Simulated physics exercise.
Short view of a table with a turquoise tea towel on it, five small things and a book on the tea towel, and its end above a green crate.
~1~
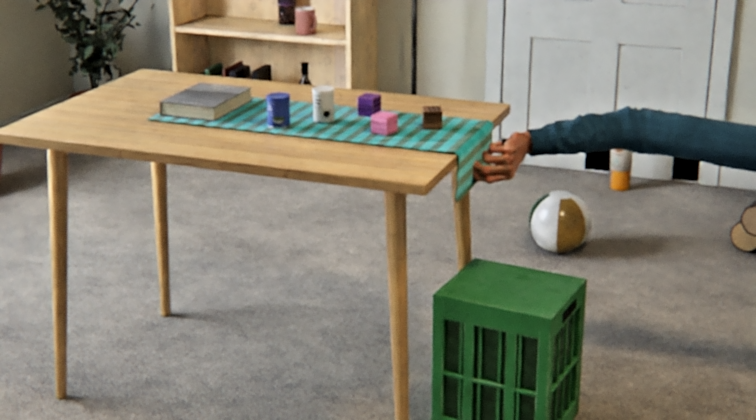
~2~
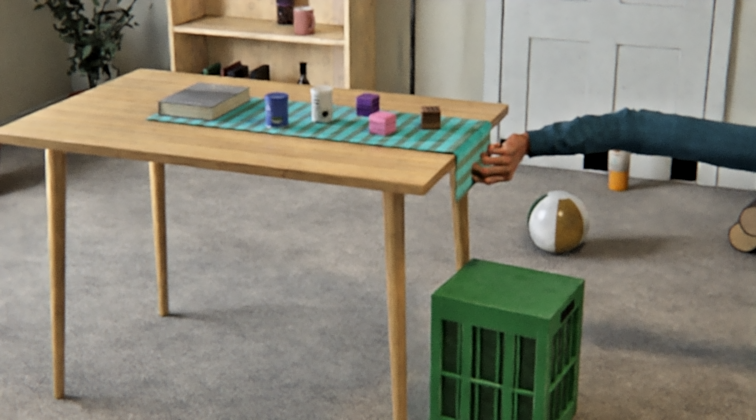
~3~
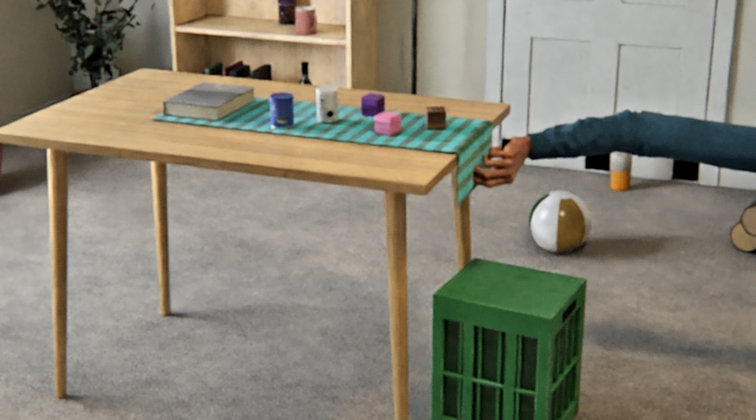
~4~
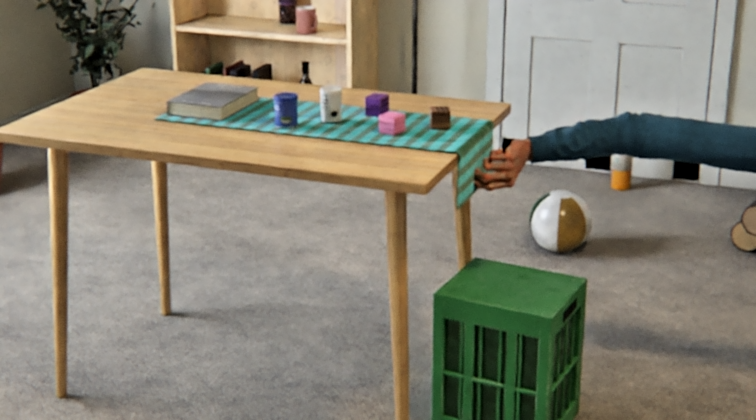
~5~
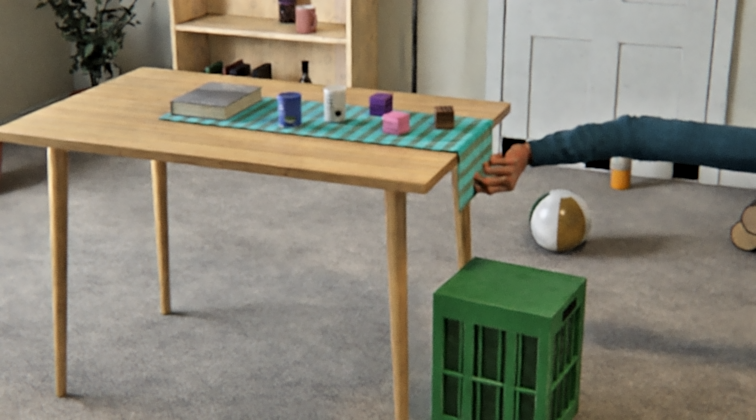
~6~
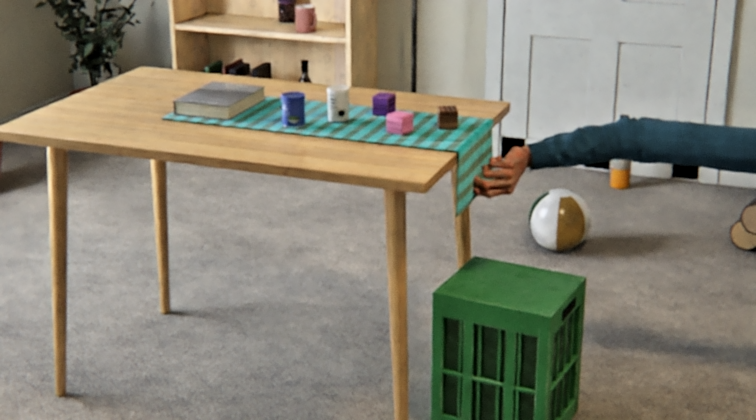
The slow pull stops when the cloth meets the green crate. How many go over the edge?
Two come down.
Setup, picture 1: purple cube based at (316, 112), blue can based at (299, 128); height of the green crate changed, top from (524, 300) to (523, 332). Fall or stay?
As for the purple cube, it stays in place; as for the blue can, it stays in place.
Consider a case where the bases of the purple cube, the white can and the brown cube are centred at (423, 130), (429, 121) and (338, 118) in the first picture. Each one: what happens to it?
Final state: The purple cube is no longer up, the white can is no longer up, the brown cube is still in place.
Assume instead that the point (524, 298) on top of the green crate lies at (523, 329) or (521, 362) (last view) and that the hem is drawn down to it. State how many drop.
Then 3 and 4.
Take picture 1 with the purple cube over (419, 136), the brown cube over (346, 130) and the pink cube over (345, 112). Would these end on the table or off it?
Purple cube dropped, brown cube kept, pink cube kept.
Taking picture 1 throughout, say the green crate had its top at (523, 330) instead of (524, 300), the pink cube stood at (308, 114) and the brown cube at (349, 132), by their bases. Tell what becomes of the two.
As for the pink cube, it stays in place; as for the brown cube, it leaves the top.
Soon after, hem near (475, 233); brown cube gone.
After that, hem near (475, 260); brown cube gone.
And then, hem on the crate; brown cube and pink cube gone.
In the end, hem on the crate; brown cube and pink cube gone. It carries off two.
